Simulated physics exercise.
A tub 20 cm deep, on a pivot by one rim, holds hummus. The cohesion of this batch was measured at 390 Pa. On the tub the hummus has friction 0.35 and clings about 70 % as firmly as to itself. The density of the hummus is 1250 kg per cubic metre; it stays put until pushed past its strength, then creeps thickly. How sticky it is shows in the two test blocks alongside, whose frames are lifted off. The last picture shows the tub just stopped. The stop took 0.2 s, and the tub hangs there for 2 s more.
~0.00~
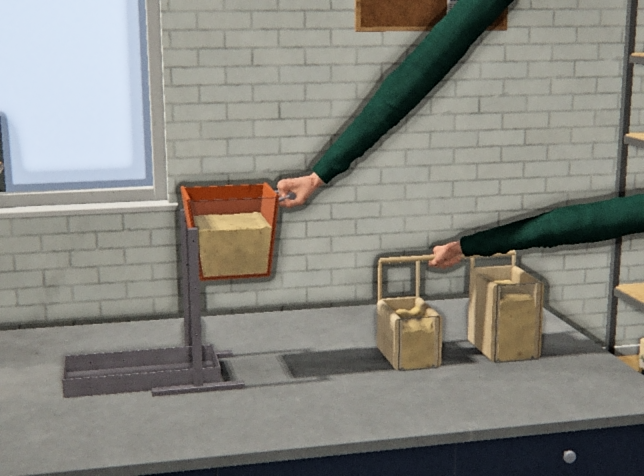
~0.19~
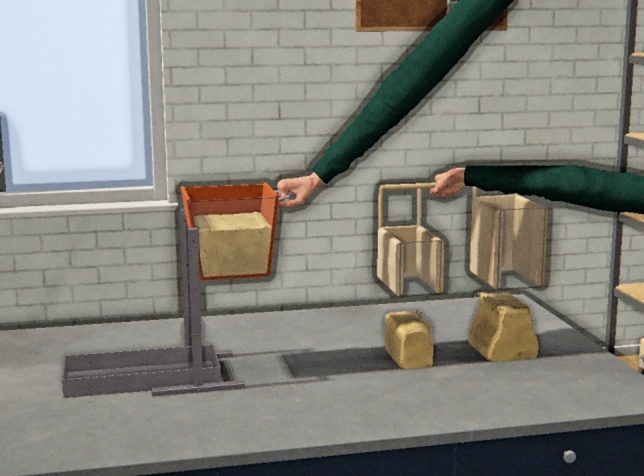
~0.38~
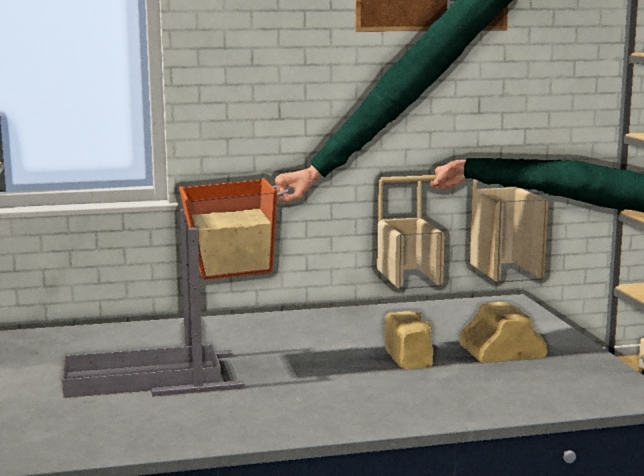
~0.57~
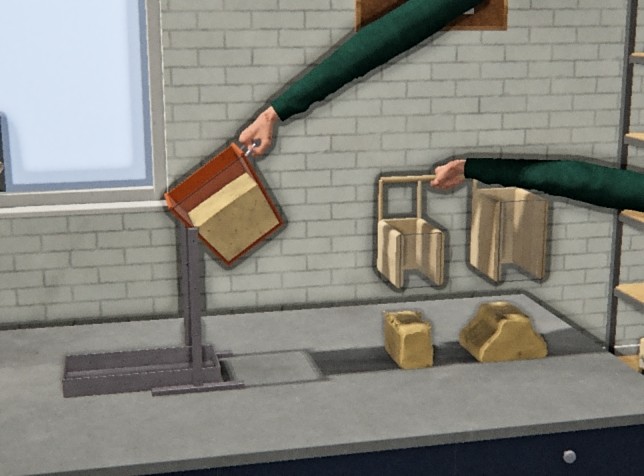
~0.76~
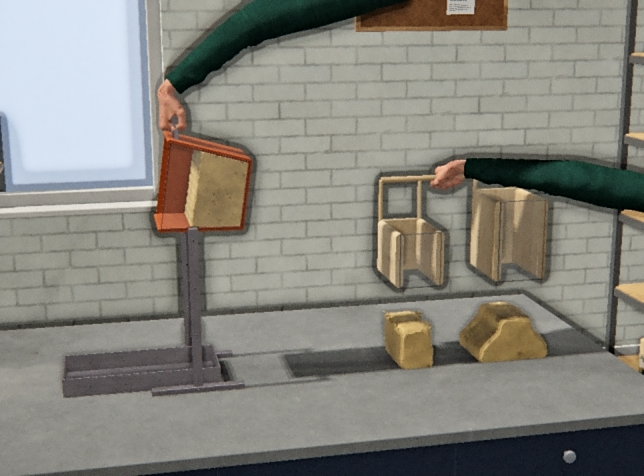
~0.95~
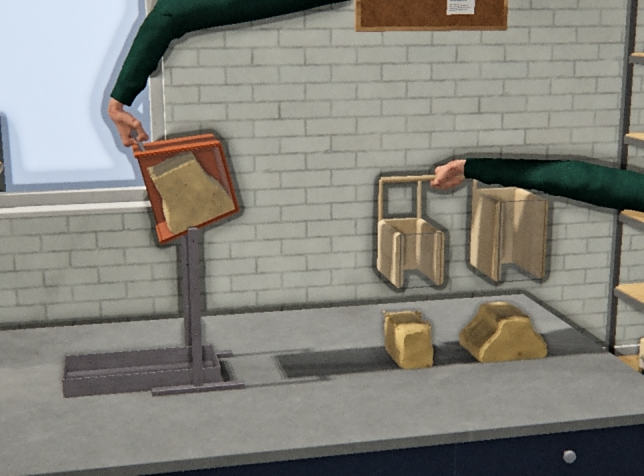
Two wooden moulds rise in a green-sleeved hand, uncovering two tan blocks on the counter, and the right one slumps lower and wider. Another hand then swings an orange-red tub of hummus up and leftward on its stand, past its side, and the hummus inside changes shape.
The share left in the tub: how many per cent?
Expect roughly 0 %.
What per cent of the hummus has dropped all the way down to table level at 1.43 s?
Some 60 per cent.
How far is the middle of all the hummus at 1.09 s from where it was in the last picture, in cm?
Roughly 9 cm.
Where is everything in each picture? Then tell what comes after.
The first picture shows handle-side rim at (275, 197), tilt 0 degrees; top of the hummus at (199, 230); blocks stand 12 cm, 19 cm (left to right).
The second picture shows handle-side rim at (275, 197), tilt 0 degrees; top of the hummus at (199, 230); blocks stand 12 cm, 15 cm (left to right).
The third picture shows handle-side rim at (273, 192), tilt 3 degrees; top of the hummus at (266, 223); blocks stand 11 cm, 12 cm (left to right).
The fourth picture shows handle-side rim at (241, 155), tilt 35 degrees; top of the hummus at (254, 185); blocks stand 11 cm, 12 cm (left to right).
The fifth picture shows handle-side rim at (170, 144), tilt 81 degrees; top of the hummus at (206, 154); blocks stand 11 cm, 12 cm (left to right).
The sixth picture shows handle-side rim at (137, 159), tilt 104 degrees; top of the hummus at (196, 161); blocks stand 11 cm, 12 cm (left to right).
After 1.09 s, the tub is at 104 degrees and holds 64 %.
After 1.26 s, the tub is at 104 degrees and holds 24 %.
After 1.43 s, the tub is at 104 degrees and holds 0 %.
After 1.60 s, the tub is at 104 degrees and holds 0 %.
After 2.95 s, at the end, the tub is at 104 degrees and holds 0 %.
